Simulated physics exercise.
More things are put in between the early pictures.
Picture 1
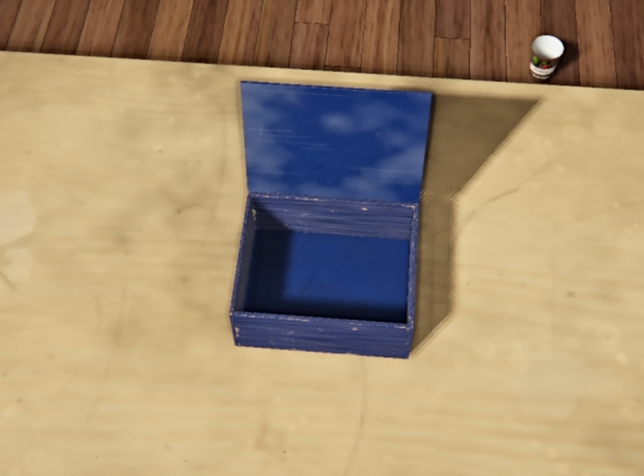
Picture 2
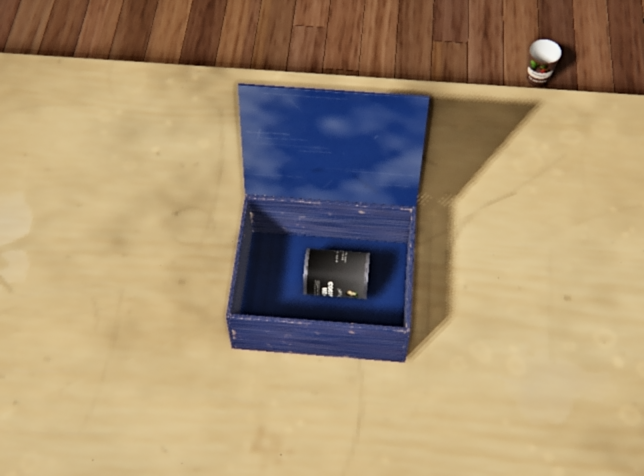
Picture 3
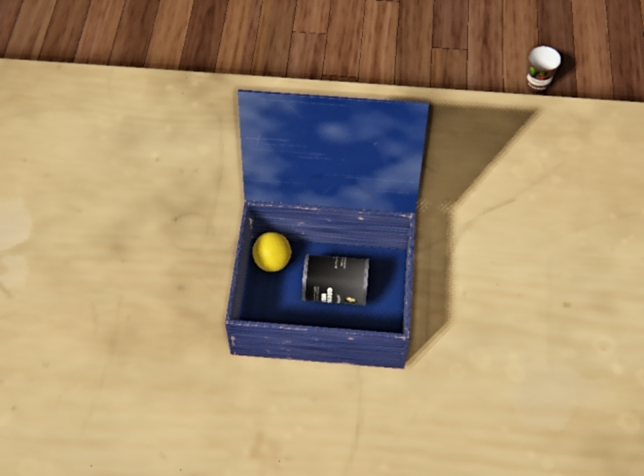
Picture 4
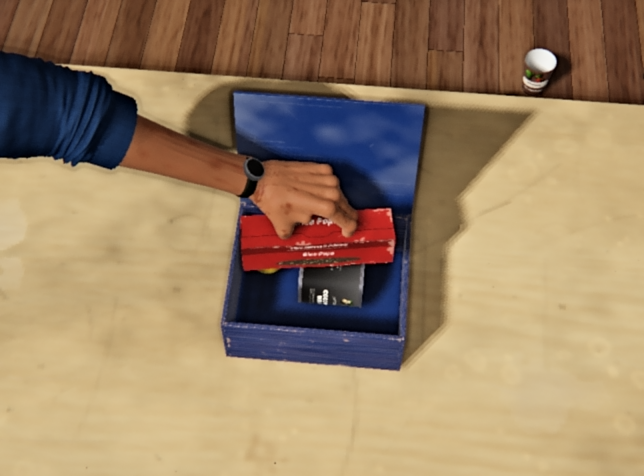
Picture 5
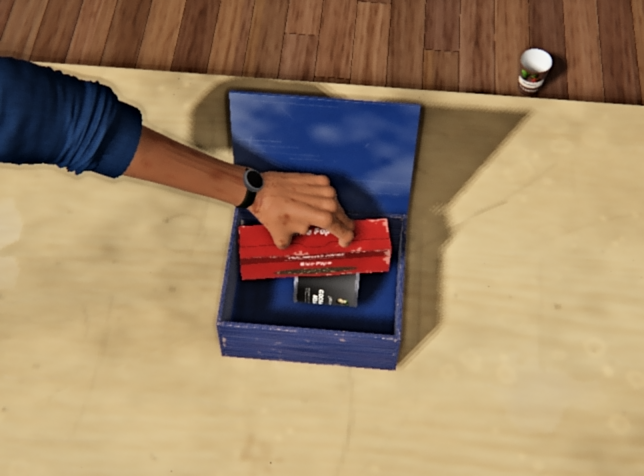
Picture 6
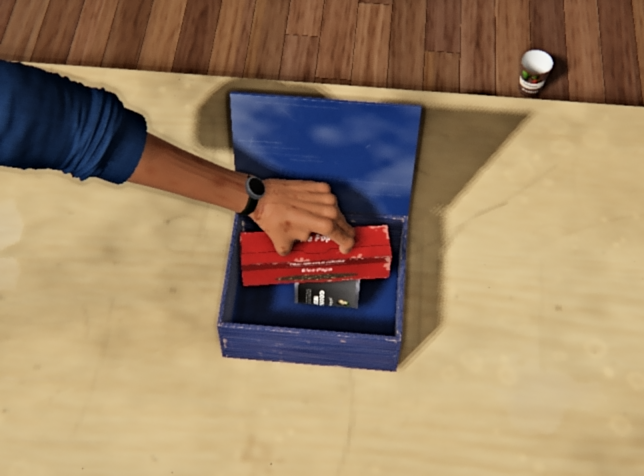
An open blue wooden box sits on a pale tabletop, seen from above, with a plank floor and a small white cup beyond the table's far edge. The box is empty at first, then holds a black can near its middle and a yellow lemon at left. A blue-sleeved arm with a dark watch reaches from the left and lowers a red carton slightly over them, still gripping it, as the view shifts slightly.
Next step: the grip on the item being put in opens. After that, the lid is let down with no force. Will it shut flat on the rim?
Off the rim.
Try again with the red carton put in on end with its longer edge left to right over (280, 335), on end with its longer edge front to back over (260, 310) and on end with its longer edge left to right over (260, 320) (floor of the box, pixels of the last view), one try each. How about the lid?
In order, the lid gets blocked, then gets blocked, then gets blocked.
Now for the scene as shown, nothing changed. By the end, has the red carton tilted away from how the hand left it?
Observation: It tilts over.
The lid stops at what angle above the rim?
Around 8 degrees.
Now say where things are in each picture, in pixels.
In the first frame, the last thing is not in view yet.
In the second frame, the last thing is not in view yet.
In the third frame, the last thing is not in view yet; yellow lemon (272, 252).
In the fourth frame, on its way; red carton (317, 239).
In the fifth frame, on its way; red carton (315, 249).
In the sixth frame, put in, still held; red carton (315, 256).
Then, 1.30 s on from there, lid 83° above the rim; red carton turned 26° from how it was put near (320, 234).
Then, 2.20 s on from there, lid 37° above the rim; red carton turned 72° from how it was put near (321, 254); black tin shifted a little; yellow lemon shifted a little.
Then, 2.80 s on from there, lid 15° above the rim; red carton on its side near (320, 272); black tin shifted about its own width; yellow lemon shifted about its own width.
In the end, lid 9° above the rim; toppled in the box, red carton; moved from the start, black tin; yellow lemon unmoved. At the end, from the last picture's camera, red carton near (320, 275).
